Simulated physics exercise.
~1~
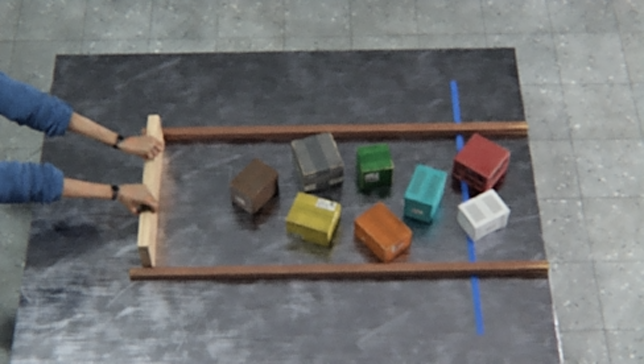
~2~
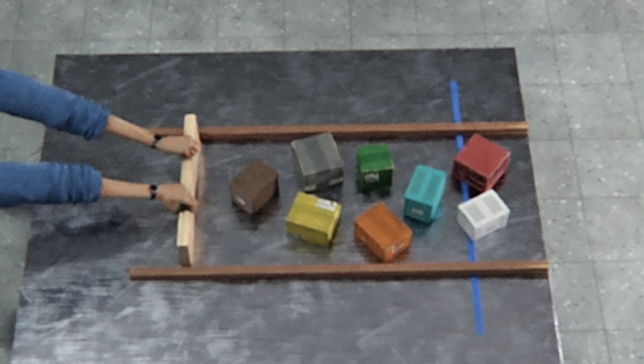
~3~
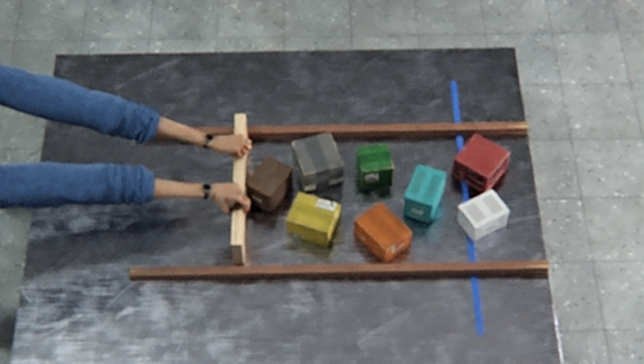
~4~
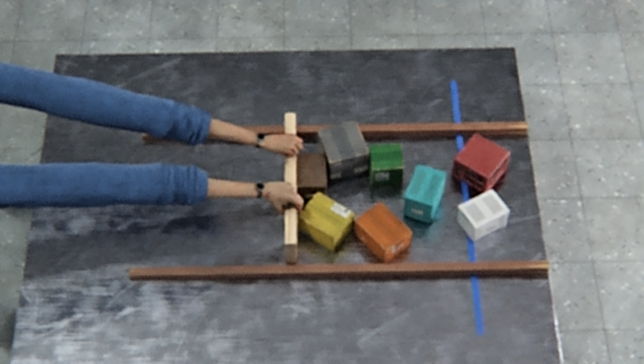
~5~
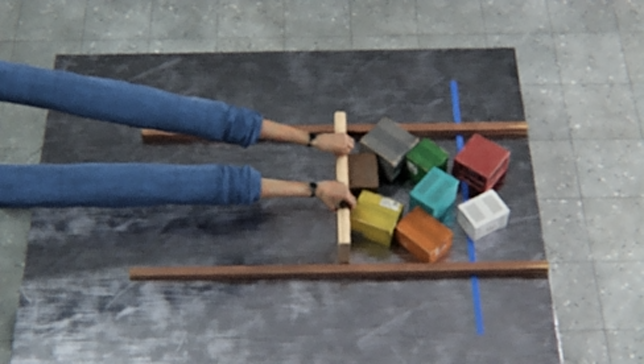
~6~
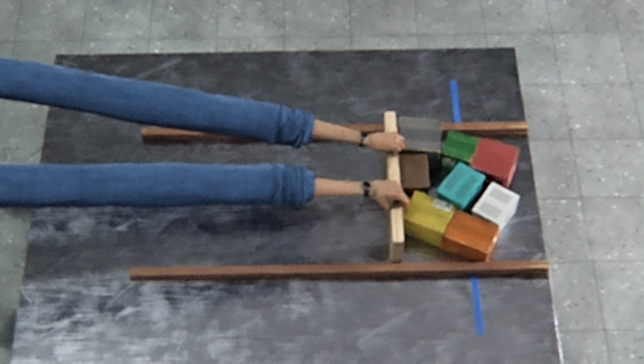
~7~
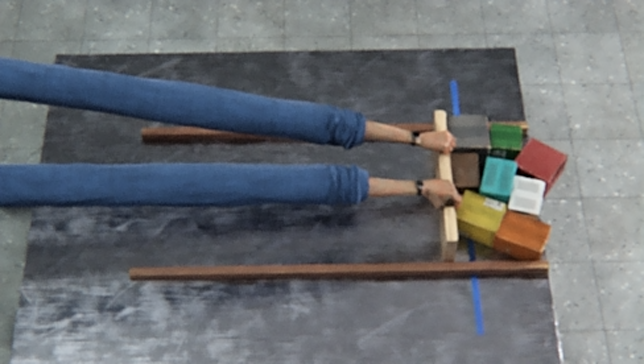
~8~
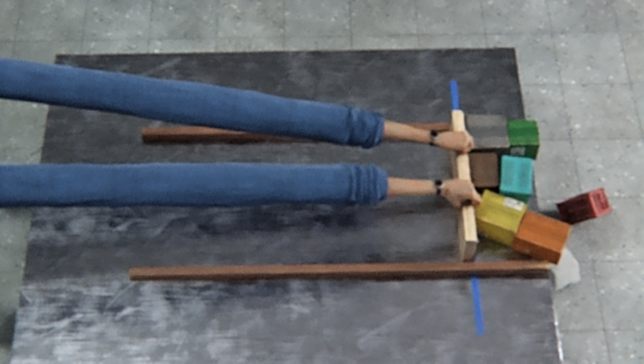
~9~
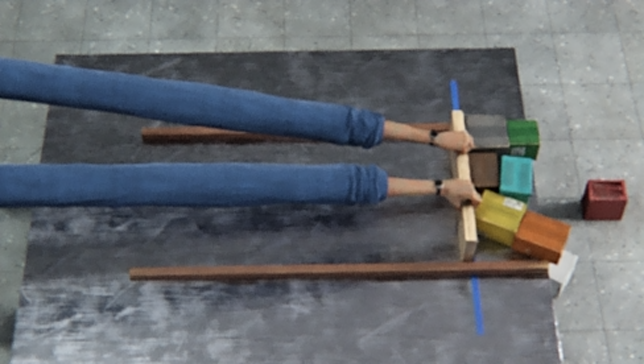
Two hands pushing a plank rightward along a dark platform, bunching eight coloured parcels until the red and white ones drop off.
